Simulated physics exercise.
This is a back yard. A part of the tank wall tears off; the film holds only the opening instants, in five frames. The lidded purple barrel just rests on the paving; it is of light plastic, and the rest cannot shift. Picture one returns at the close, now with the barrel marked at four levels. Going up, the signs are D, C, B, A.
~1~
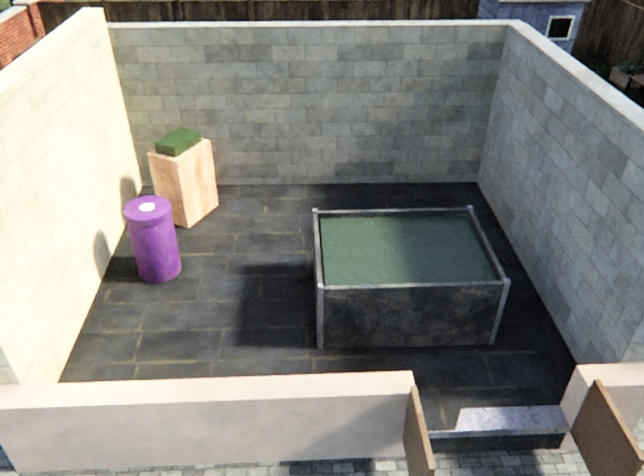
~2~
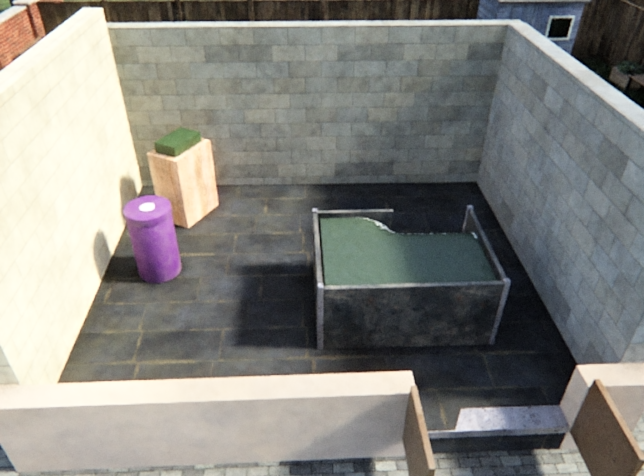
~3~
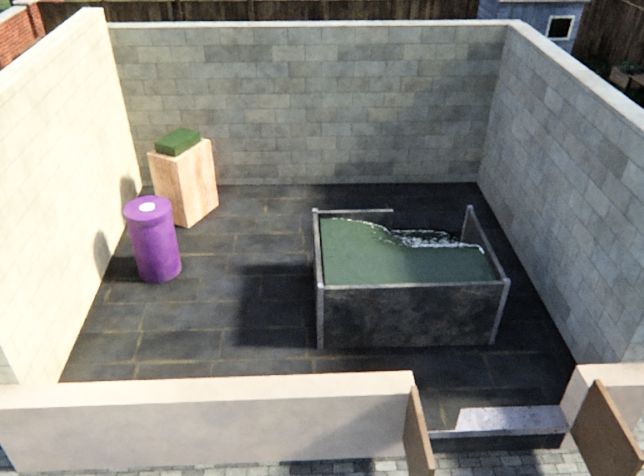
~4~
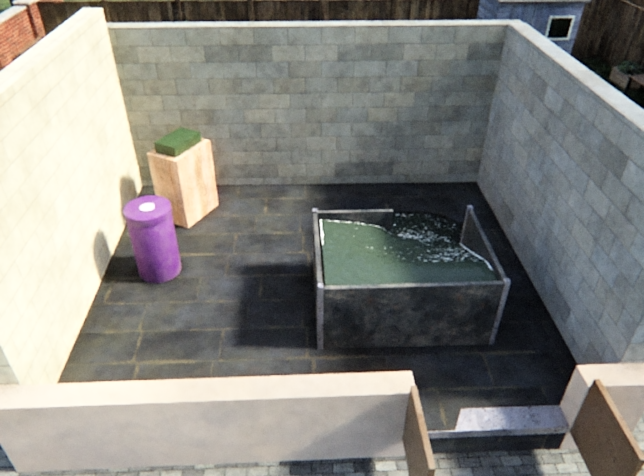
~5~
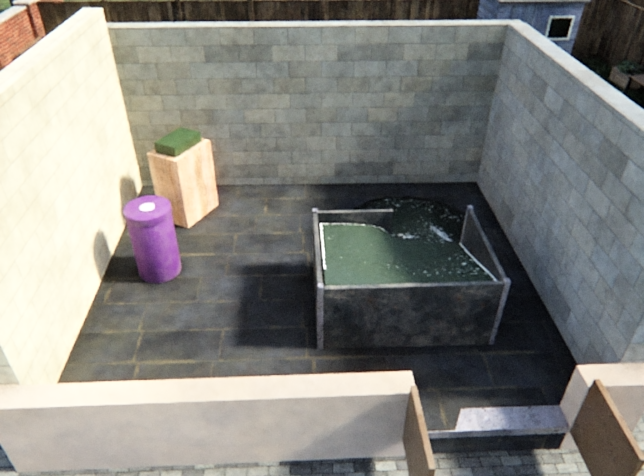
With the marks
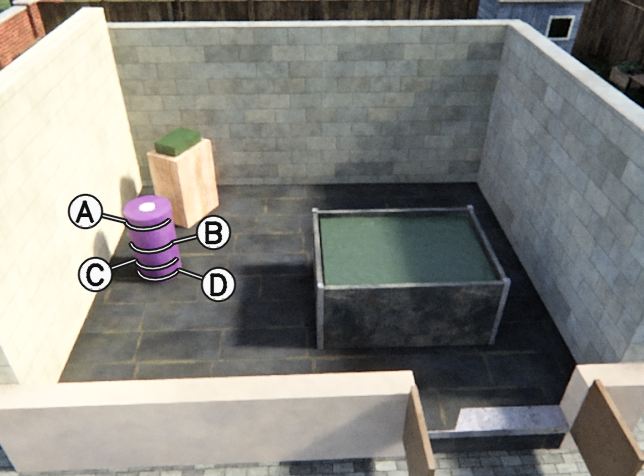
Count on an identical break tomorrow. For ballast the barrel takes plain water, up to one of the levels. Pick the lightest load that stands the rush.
Line C just does it.
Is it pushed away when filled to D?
Yes, it does.
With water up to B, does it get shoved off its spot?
No.
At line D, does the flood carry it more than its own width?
Yes, it does.
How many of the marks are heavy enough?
Three.
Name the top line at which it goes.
That is line D.
In white, A at (143, 229); B at (149, 251); C at (153, 268); D at (155, 279); from the bottom up D, C, B, A.
If A is chosen, it does not move.
If B is chosen, it does not move.
If C is chosen, it does not move.
If D is chosen, it is pushed about 3 times its own width away.
